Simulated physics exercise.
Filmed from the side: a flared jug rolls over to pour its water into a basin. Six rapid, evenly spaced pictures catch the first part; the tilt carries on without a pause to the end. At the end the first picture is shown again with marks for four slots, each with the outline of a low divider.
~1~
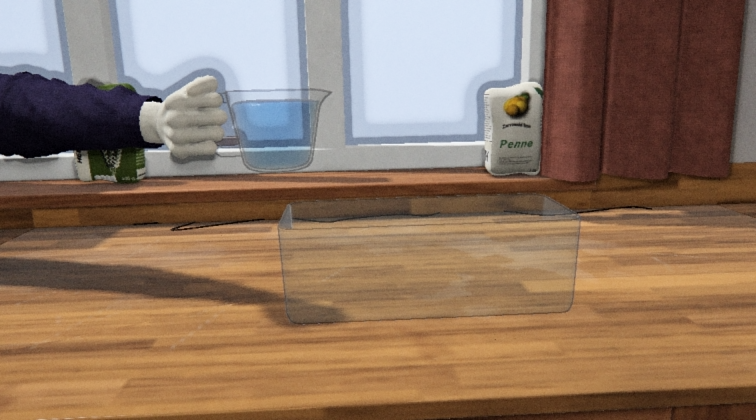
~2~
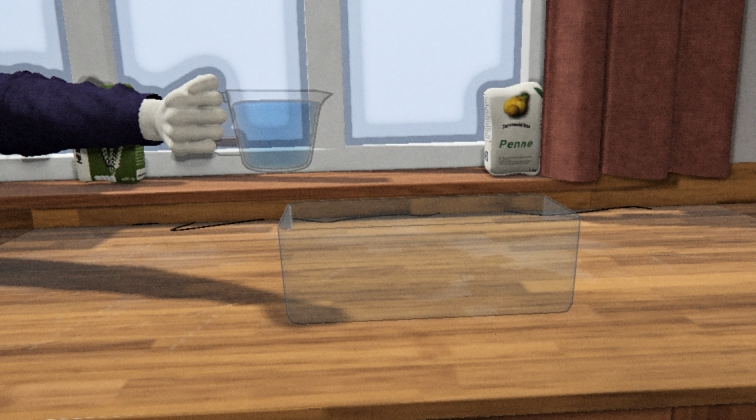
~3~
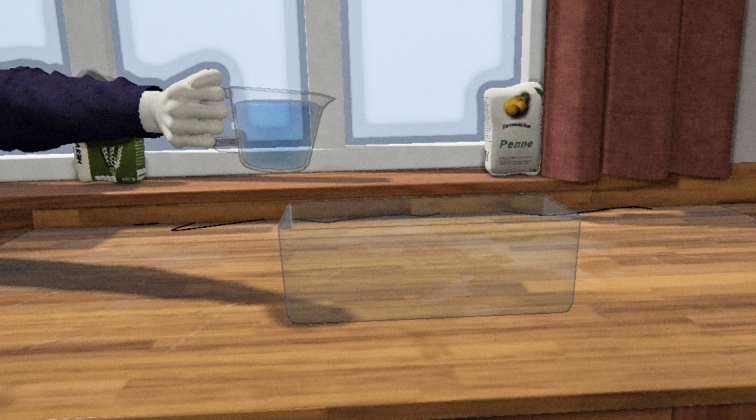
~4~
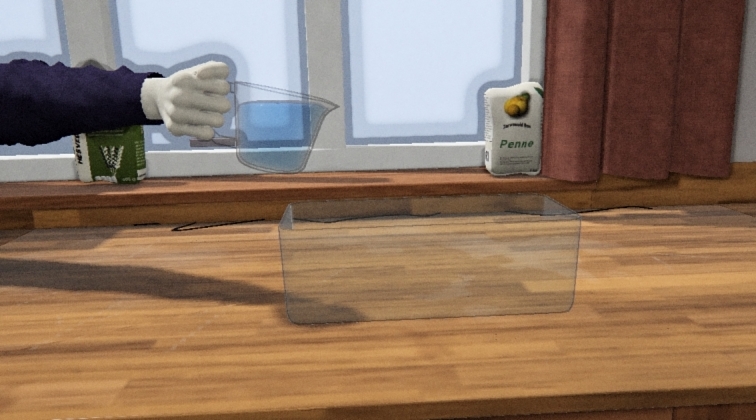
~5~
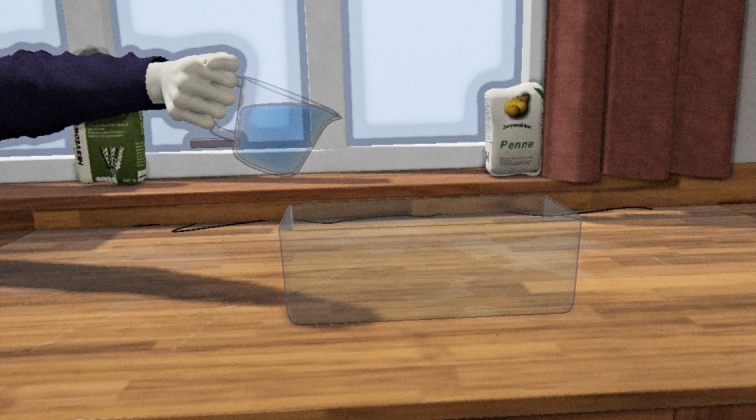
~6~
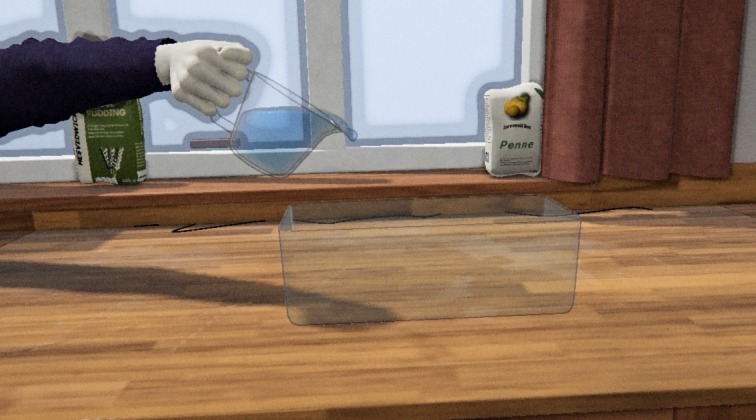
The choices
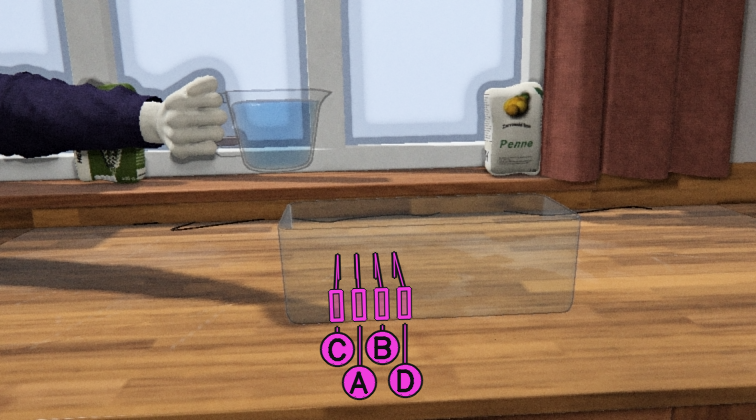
At the start, a white-gloved hand holds a clear flared jug of blue water upright, above and to the left of an empty transparent basin on a wooden counter. The hand rises slightly and tilts the jug rightward, gradually then more steeply, until water just begins to pass over its lip.
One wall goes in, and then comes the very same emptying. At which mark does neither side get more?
The answer is position B.
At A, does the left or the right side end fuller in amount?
The right side.
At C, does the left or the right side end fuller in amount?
More ends on the right.
In magenta, A at (359, 326); B at (382, 325); C at (337, 327); D at (405, 324).
With A, about 22 % ends left of the wall and 77 % right of it.
With B, about 50 % ends left of the wall and 49 % right of it.
With C, about 10 % ends left of the wall and 90 % right of it.
With D, about 83 % ends left of the wall and 16 % right of it.
